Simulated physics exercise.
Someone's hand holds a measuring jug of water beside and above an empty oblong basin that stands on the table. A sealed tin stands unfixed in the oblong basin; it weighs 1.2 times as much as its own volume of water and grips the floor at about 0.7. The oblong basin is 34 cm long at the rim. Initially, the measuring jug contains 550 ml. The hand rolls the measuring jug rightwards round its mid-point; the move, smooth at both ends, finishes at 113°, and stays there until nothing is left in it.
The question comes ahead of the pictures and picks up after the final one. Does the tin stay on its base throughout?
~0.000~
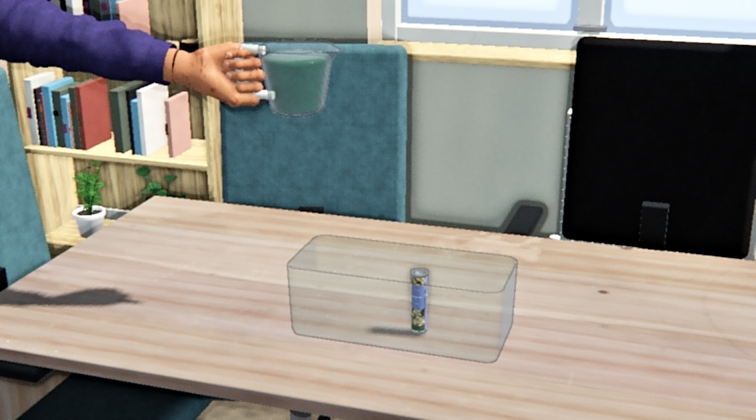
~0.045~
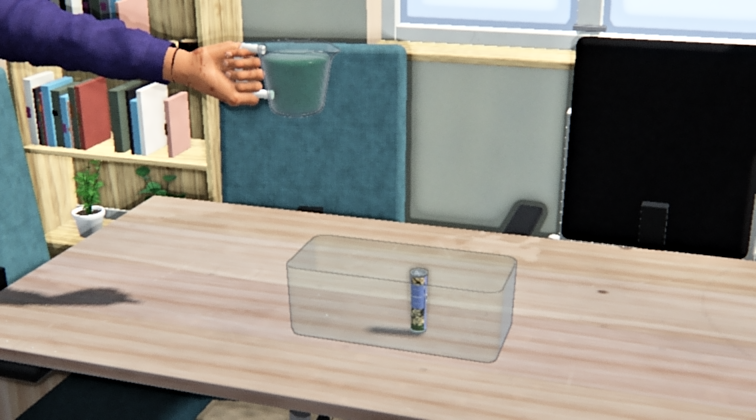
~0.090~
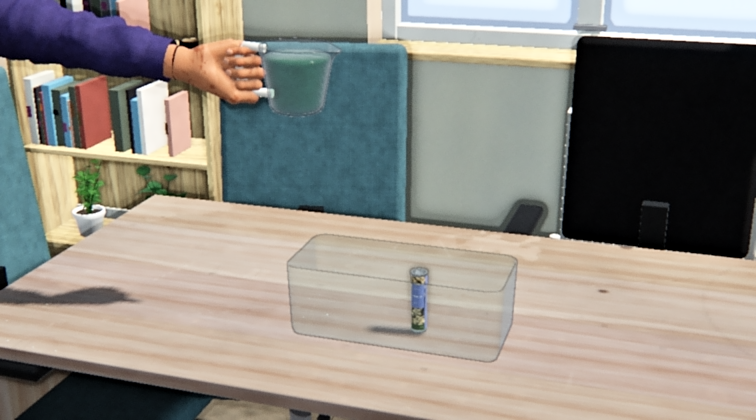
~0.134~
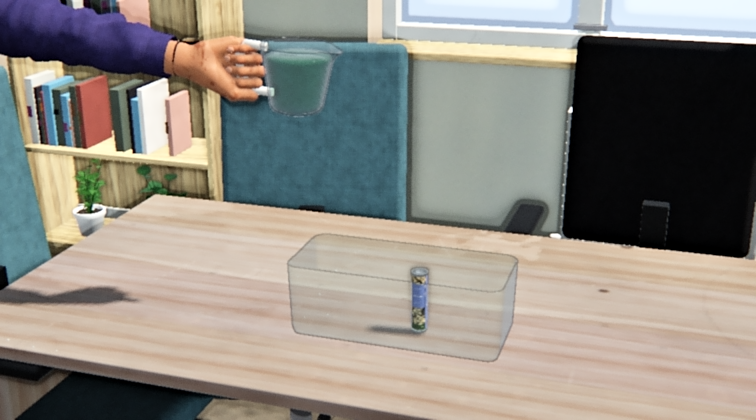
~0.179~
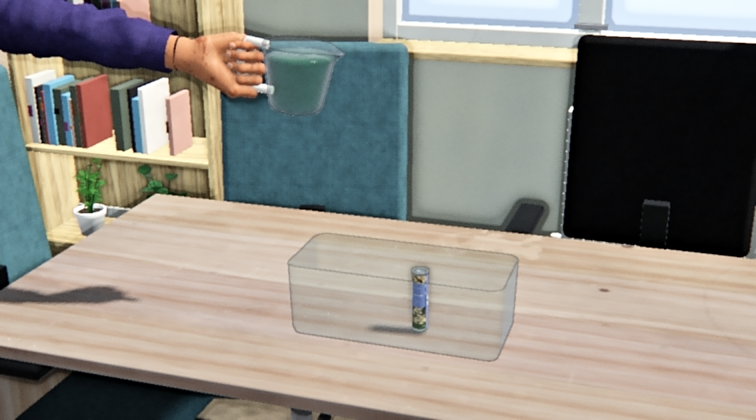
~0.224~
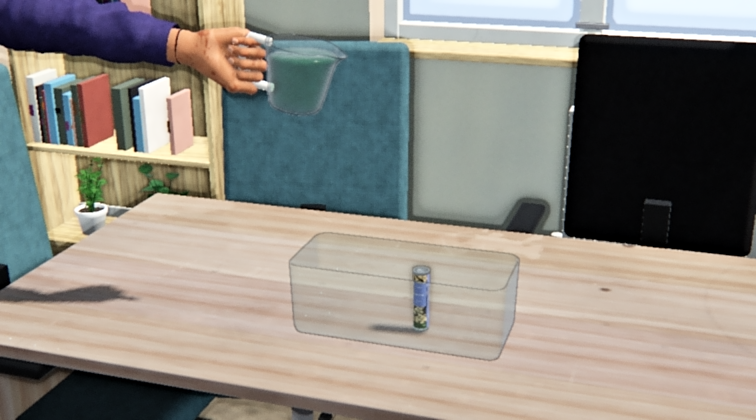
No, odds are it is tipped over.
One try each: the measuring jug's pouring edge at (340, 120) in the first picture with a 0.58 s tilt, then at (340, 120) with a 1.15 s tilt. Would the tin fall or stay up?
In the first try it remains standing; in the second it remains standing.
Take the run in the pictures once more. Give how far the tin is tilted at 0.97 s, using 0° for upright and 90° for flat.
20°.
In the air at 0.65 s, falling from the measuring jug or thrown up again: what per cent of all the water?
Close to 30 in a hundred.
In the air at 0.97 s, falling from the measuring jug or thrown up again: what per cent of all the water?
Something like 32 per cent is in the air then.
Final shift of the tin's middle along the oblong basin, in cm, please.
The tin's middle ends up about 9.0 cm along the basin.
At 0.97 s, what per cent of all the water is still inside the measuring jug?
8 in a hundred, give or take.
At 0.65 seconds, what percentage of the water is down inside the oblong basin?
3 %, give or take.
By 0.65 s the tilt is 68° and 66 per cent is still to pour; the tin stands where it began.
By 0.97 s the tilt is 106° and 8 per cent is still to pour; the tin leans 22°.
By 1.29 s the tilt is 113° and 0 per cent is still to pour; the tin lies on its side.
By 1.65 s the tilt is 113° and 0 per cent is still to pour; the tin lies on its side.
At rest the tin lies on its side.
